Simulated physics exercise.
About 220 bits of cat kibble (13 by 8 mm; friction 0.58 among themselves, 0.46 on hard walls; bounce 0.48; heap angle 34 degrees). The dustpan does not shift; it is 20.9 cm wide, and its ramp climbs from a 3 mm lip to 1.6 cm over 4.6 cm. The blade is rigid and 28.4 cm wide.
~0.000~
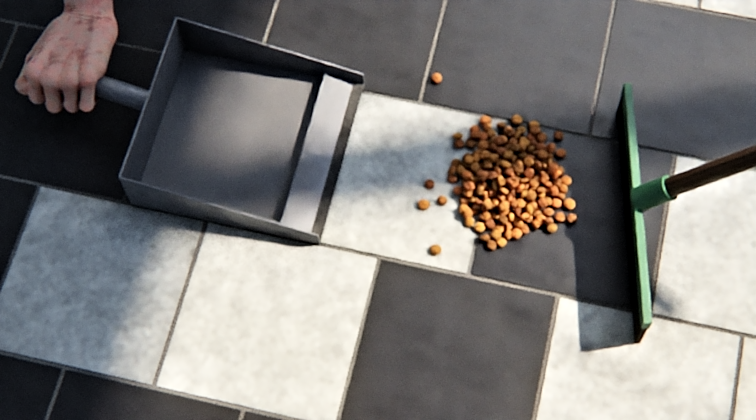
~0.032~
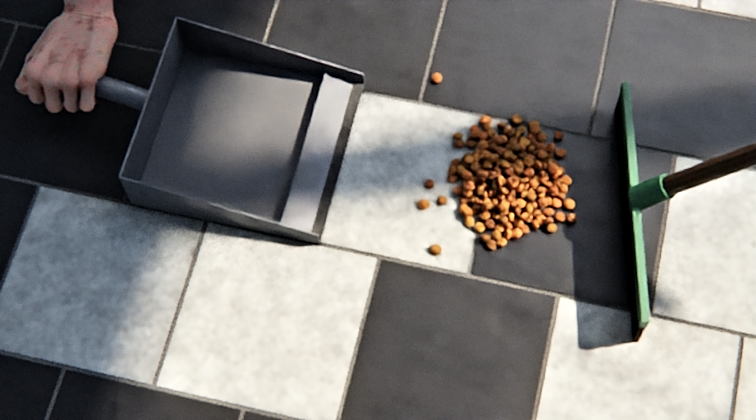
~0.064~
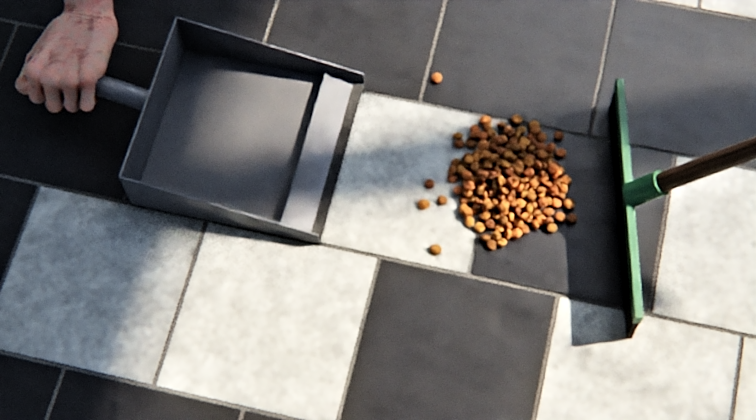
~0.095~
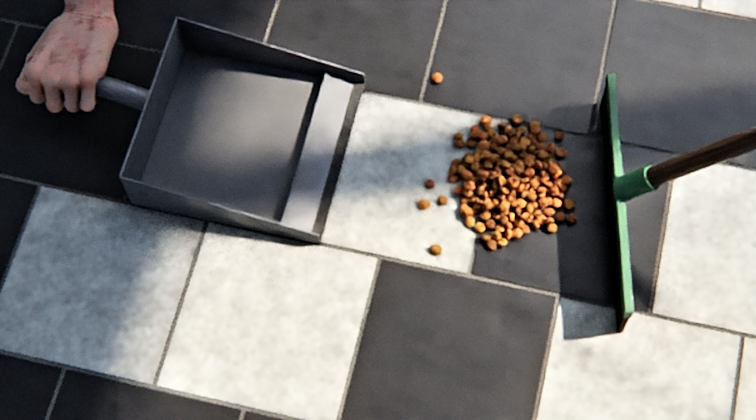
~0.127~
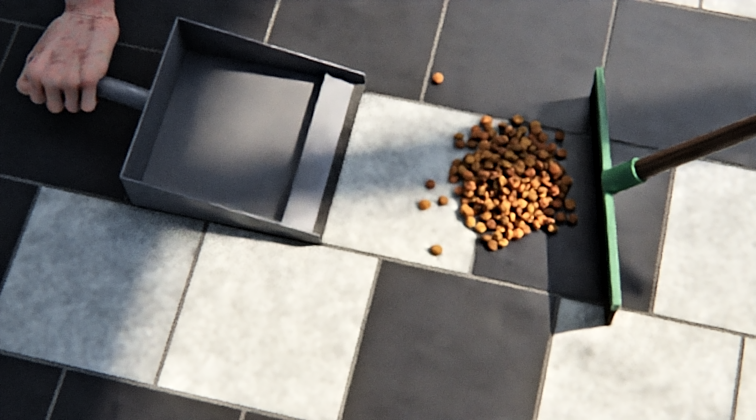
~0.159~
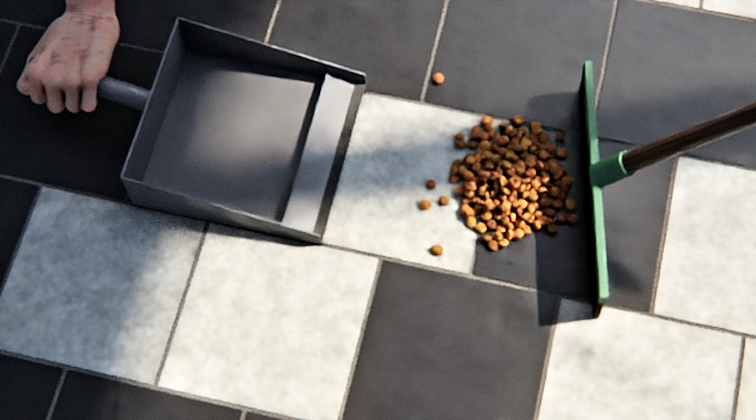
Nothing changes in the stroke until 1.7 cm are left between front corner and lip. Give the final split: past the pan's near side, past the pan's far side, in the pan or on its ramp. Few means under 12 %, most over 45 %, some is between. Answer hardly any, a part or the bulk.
Near side: Hardly any, far side: A part, pan: Hardly any.
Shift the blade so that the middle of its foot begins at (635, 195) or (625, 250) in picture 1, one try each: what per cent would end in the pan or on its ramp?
About 0 and 10 per cent.
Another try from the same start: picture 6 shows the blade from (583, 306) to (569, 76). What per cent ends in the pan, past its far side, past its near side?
Pan 20, far 5, near 5.
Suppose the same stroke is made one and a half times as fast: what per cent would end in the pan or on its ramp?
In that case some 5 per cent.
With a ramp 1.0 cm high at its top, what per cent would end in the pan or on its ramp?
In that case some 5 per cent.
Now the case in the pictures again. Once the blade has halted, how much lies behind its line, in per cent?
Roughly 5 per cent.
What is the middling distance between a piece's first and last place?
Some 16 cm.
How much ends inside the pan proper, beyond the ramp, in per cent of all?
About 0 per cent.
After 0.41 s, middle of the blade 17 cm from the lip; 0 % over the lip, far side 5 %, near side 0 %.
After 0.58 s, middle of the blade 9 cm from the lip; 0 % over the lip, far side 15 %, near side 0 %.
After 0.87 s, middle of the blade 5 cm from the lip; 5 % over the lip, far side 20 %, near side 0 %.
In the end, at 1.2 s, near side 0 %, far side 20 %, pan 5 %, in front of the lip or behind the blade 80 %.
